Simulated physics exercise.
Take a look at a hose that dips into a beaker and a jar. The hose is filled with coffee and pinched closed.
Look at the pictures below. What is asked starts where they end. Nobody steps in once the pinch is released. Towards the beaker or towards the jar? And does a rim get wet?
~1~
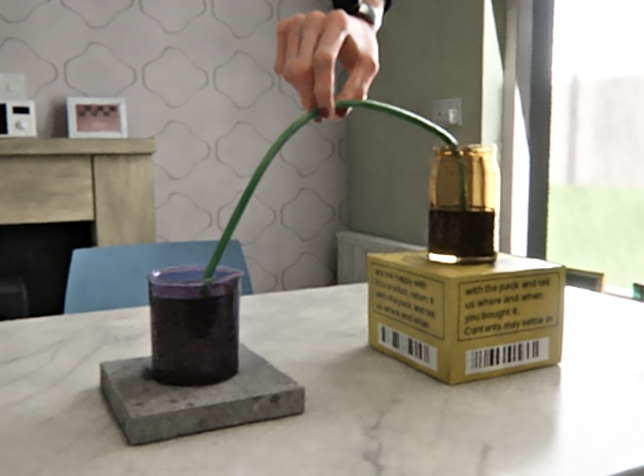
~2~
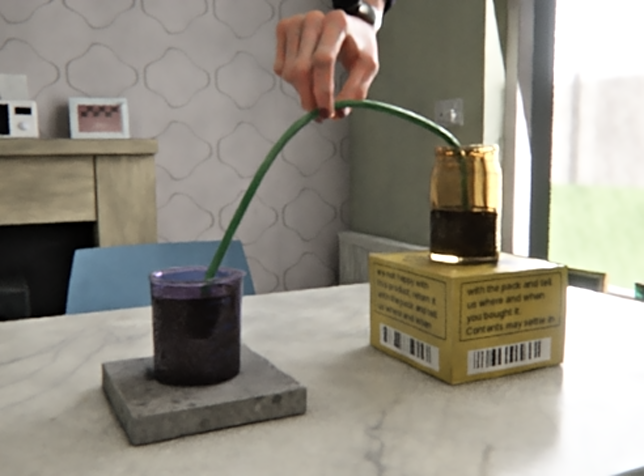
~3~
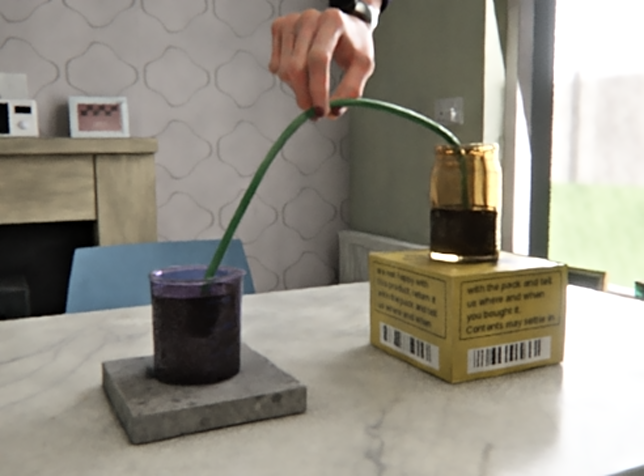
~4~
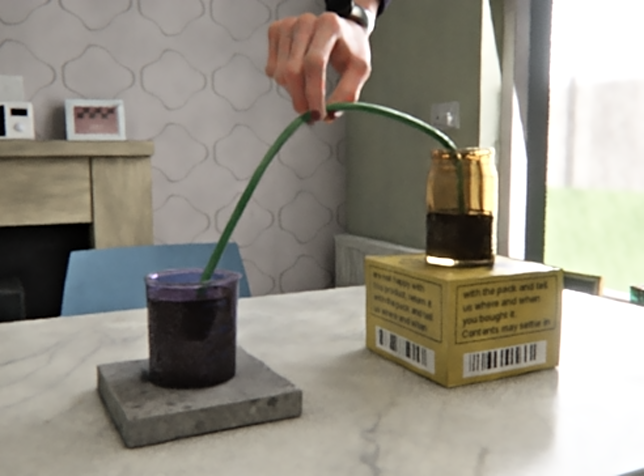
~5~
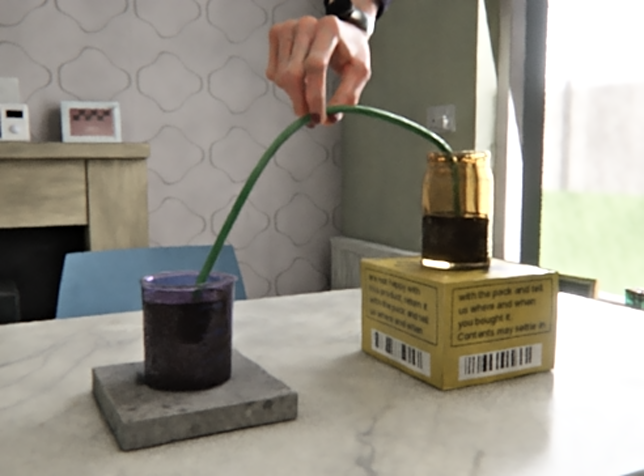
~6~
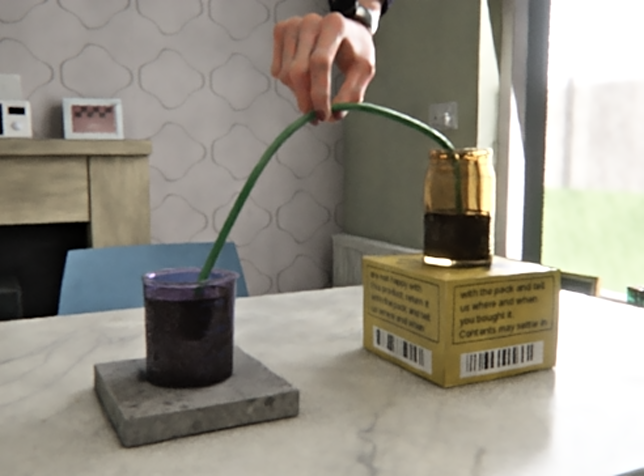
Coffee: Moves left; receiver spills.
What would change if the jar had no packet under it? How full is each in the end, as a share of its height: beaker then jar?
55 %, then 60 %.
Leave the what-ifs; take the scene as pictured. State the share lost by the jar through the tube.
Near 70 in a hundred.
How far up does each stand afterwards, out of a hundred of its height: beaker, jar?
100 and 10 per cent, roughly.
A moment on, the beaker is nearly full; the jar is about a third full.
Further on, the beaker is full to the brim; the jar is about a quarter full; a puddle lies under the lower one.
When it is over, the beaker is full to the brim; the jar is nearly empty; a puddle lies under the lower one.
